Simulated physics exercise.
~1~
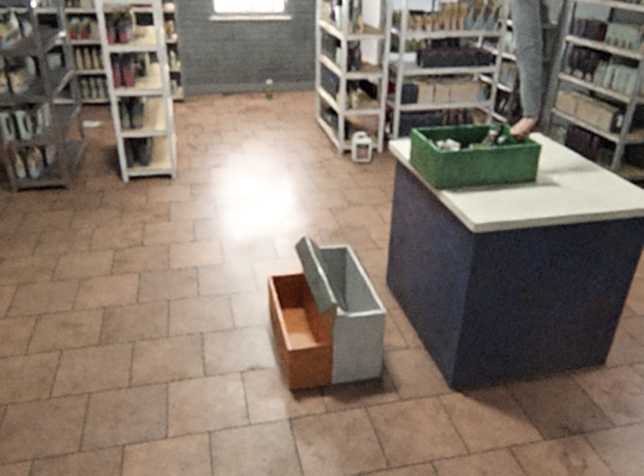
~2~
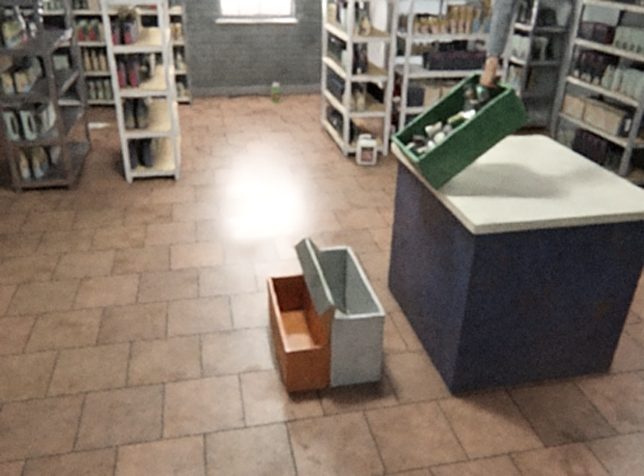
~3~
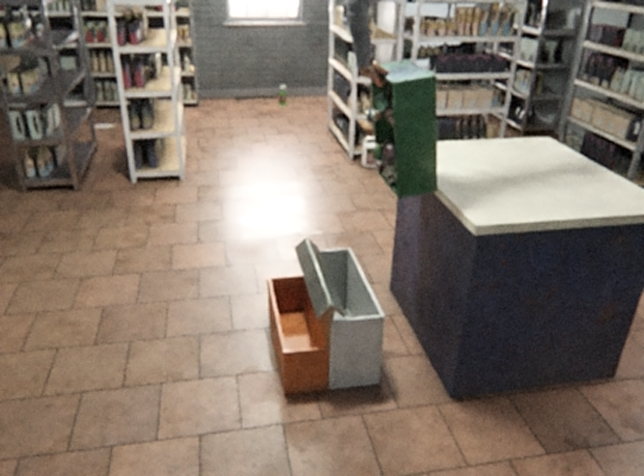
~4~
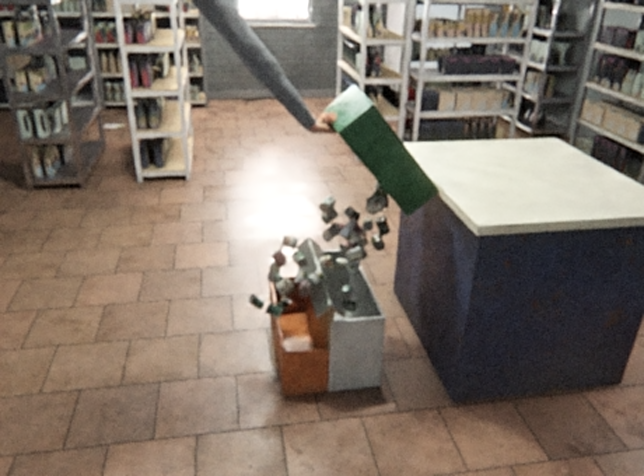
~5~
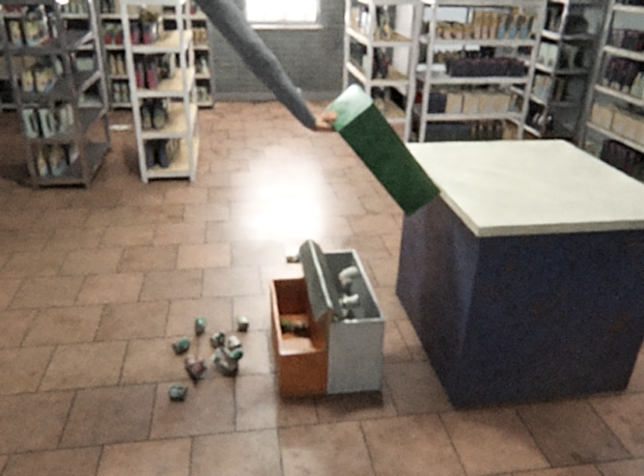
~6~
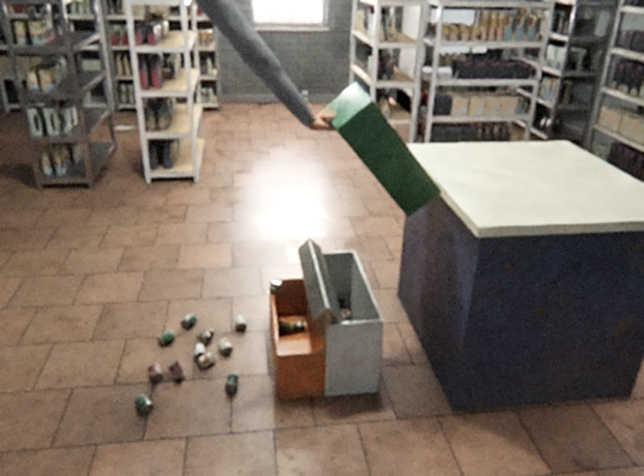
An arm reaches in over a dark blue bench with a pale top, holding a green crate of small tins, in a tiled room lined with shelves, seen from slightly above. On the floor to the left of the bench stand a white box and, beyond it, an orange bin, with a sloping grey ridge between them. The arm lifts the crate, swings it left past the bench's edge and tips it over. The tins pour down in a loose shower around the ridge. Many drop into the white box, a few land in the orange bin, and the rest scatter across the tiles to the left, where they lie as the crate stays tilted.
